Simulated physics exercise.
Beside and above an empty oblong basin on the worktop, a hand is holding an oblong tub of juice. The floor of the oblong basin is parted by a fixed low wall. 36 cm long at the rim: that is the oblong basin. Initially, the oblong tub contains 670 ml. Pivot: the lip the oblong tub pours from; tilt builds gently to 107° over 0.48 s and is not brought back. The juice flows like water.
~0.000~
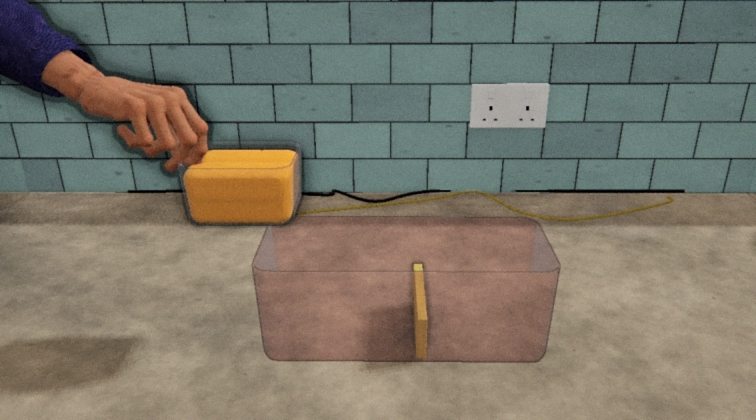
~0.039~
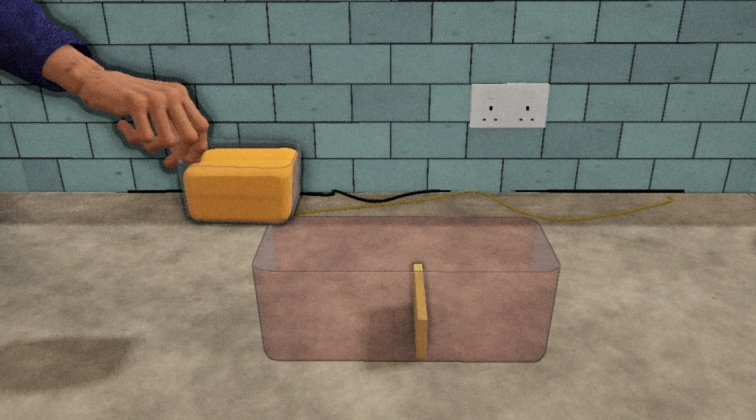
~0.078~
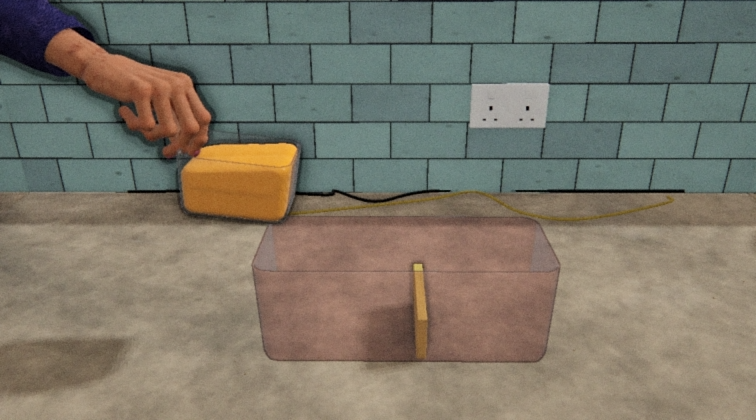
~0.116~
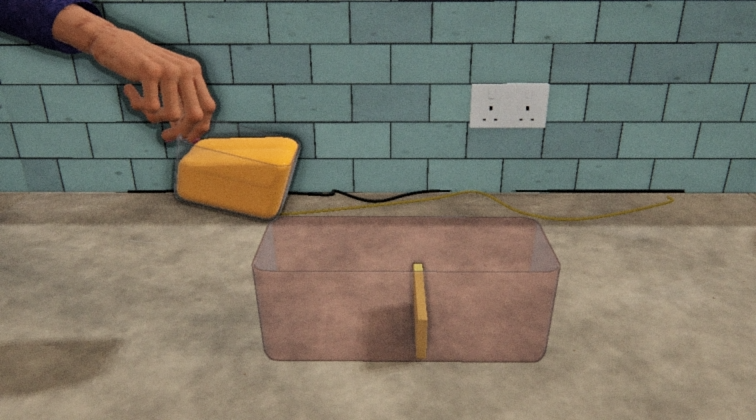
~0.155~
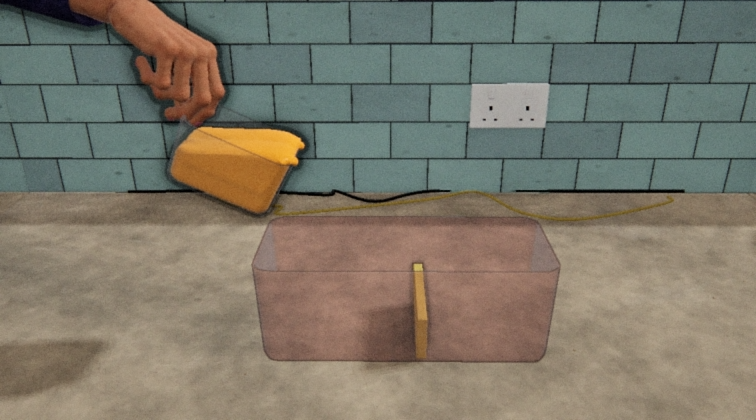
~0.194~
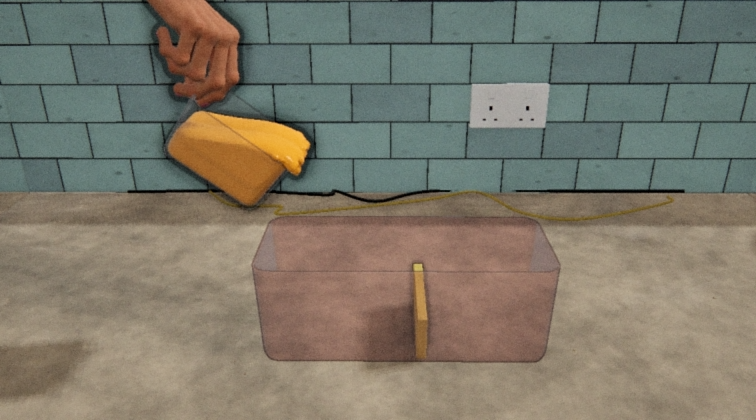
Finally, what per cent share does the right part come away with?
Roughly 8 per cent.
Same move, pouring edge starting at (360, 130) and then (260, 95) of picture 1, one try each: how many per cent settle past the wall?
The first try gives 75 percent and the second 5 percent.
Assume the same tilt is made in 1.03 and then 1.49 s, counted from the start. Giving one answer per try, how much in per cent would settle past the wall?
Result: 5 per cent, then 0 per cent.
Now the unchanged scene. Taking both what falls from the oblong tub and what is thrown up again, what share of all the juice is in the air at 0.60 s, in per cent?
Estimate: About 10 in a hundred.
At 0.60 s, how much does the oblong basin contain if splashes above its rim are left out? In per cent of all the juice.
The fraction sits near 84 in a hundred.
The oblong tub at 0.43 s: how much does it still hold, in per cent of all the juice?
Still held: Roughly 34 % of the total.
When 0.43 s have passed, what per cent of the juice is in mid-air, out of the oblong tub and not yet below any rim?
Near 52 per cent of it all.
Then, 0.43 s in, the tilt is 104° and 34 per cent is still to pour, 13 is left of the wall and 0 right of it.
Then, 0.60 s in, the tilt is 107° and 5 per cent is still to pour, 82 is left of the wall and 3 right of it.
Then, 0.78 s in, the tilt is 107° and 0 per cent is still to pour, 77 is left of the wall and 4 right of it.
Then, 0.98 s in, the tilt is 107° and 0 per cent is still to pour, 87 is left of the wall and 6 right of it.
Finally, 87 per cent lies left of the wall, 8 right of it and 5 outside.
